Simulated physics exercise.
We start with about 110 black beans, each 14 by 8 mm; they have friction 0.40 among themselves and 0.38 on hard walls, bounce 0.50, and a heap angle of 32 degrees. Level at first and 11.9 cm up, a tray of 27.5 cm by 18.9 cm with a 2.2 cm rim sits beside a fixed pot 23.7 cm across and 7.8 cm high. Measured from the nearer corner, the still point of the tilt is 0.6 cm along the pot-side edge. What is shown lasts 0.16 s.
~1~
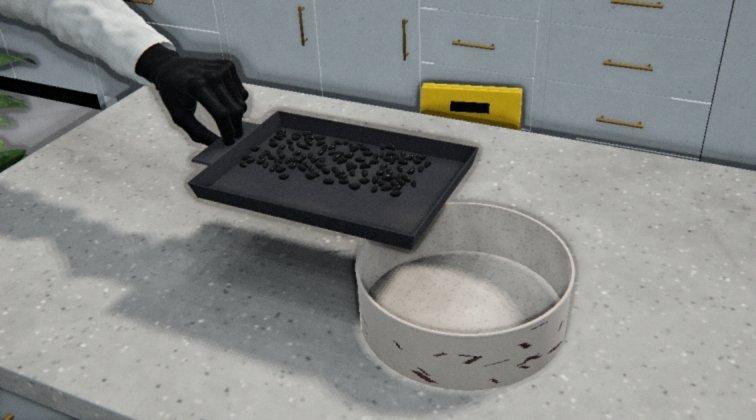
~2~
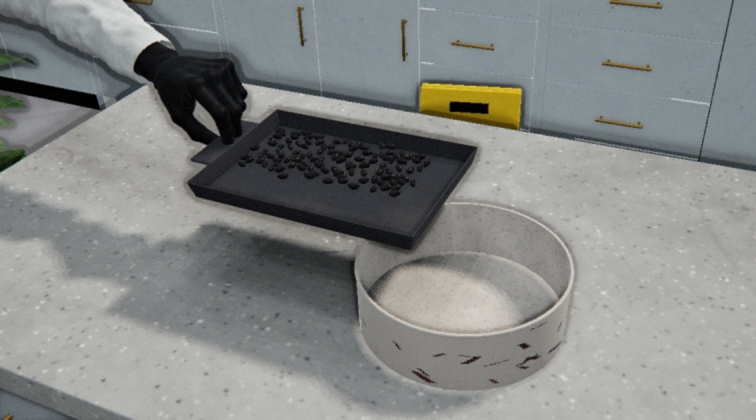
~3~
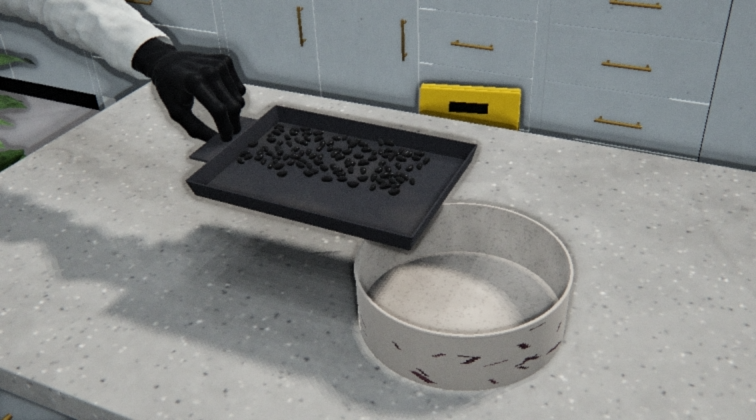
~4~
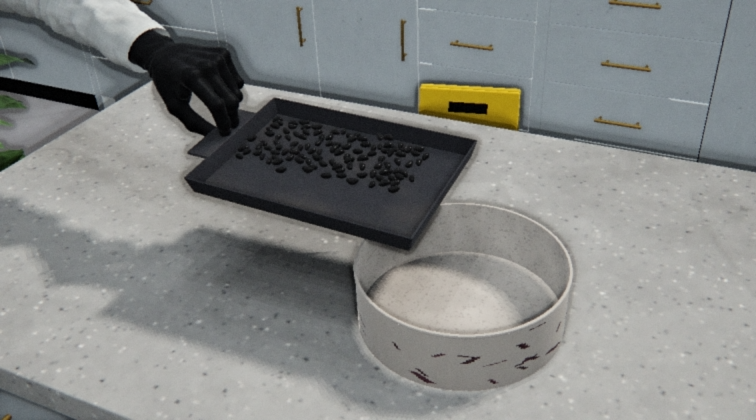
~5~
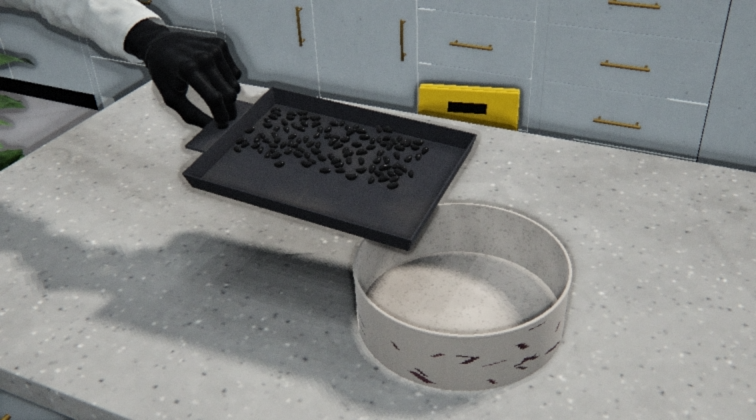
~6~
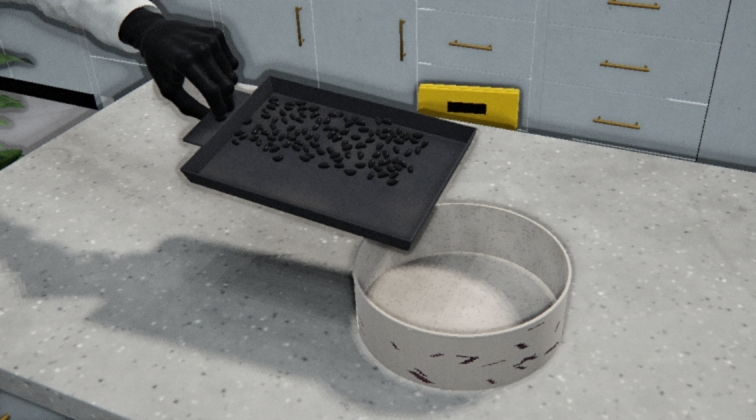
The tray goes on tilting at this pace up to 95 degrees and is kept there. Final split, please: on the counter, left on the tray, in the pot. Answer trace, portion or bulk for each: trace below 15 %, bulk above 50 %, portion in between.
Counter: Portion. Left on the tray: Trace. Pot: Bulk.
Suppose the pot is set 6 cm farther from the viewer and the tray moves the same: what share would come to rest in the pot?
Close to 0 per cent, then.
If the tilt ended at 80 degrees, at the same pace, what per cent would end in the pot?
It would be near 60 per cent.
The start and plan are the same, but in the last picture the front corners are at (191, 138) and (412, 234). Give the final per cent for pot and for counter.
Pot: 75, counter: 25.
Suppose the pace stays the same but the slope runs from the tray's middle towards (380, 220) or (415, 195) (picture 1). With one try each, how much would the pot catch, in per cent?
That would be close to 100 per cent, then close to 75 per cent.
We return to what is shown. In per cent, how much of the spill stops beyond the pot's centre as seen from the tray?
Share past the middle: Roughly 50 percent.
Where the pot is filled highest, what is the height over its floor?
Height: Approx. 1.5 cm.
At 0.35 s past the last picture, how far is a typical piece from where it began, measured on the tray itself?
It has moved some 8 cm from its start.
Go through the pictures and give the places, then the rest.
In the first frame, tray tilt 0 degrees, front corners at (195, 181) and (410, 232); middle of the pieces at (336, 158); pot at (464, 261).
In the second frame, tray tilt 0 degrees, front corners at (194, 181) and (410, 233); middle of the pieces at (335, 157).
In the third frame, tray tilt 2 degrees, front corners at (192, 179) and (409, 233); middle of the pieces at (334, 154).
In the fourth frame, tray tilt 4 degrees, front corners at (191, 176) and (409, 234), lowest corner right front; middle of the pieces at (333, 149).
In the fifth frame, tray tilt 7 degrees, front corners at (189, 172) and (408, 235), lowest corner right front; middle of the pieces at (332, 142).
In the sixth frame, tray tilt 11 degrees, front corners at (187, 167) and (408, 236), lowest corner right front; middle of the pieces at (331, 135); pot at (460, 262).
Then, 0.35 s after the last picture, tilt 51 degrees; the tray holds 100 %, the pot 0 %.
Then, 0.59 s after the last picture, tilt 79 degrees; the tray holds 55 %, the pot 20 %.
Then, 0.94 s after the last picture, tilt 95 degrees; the tray holds 5 %, the pot 65 %.
In the end, counter 30 %, tray 0 %, pot 70 %.
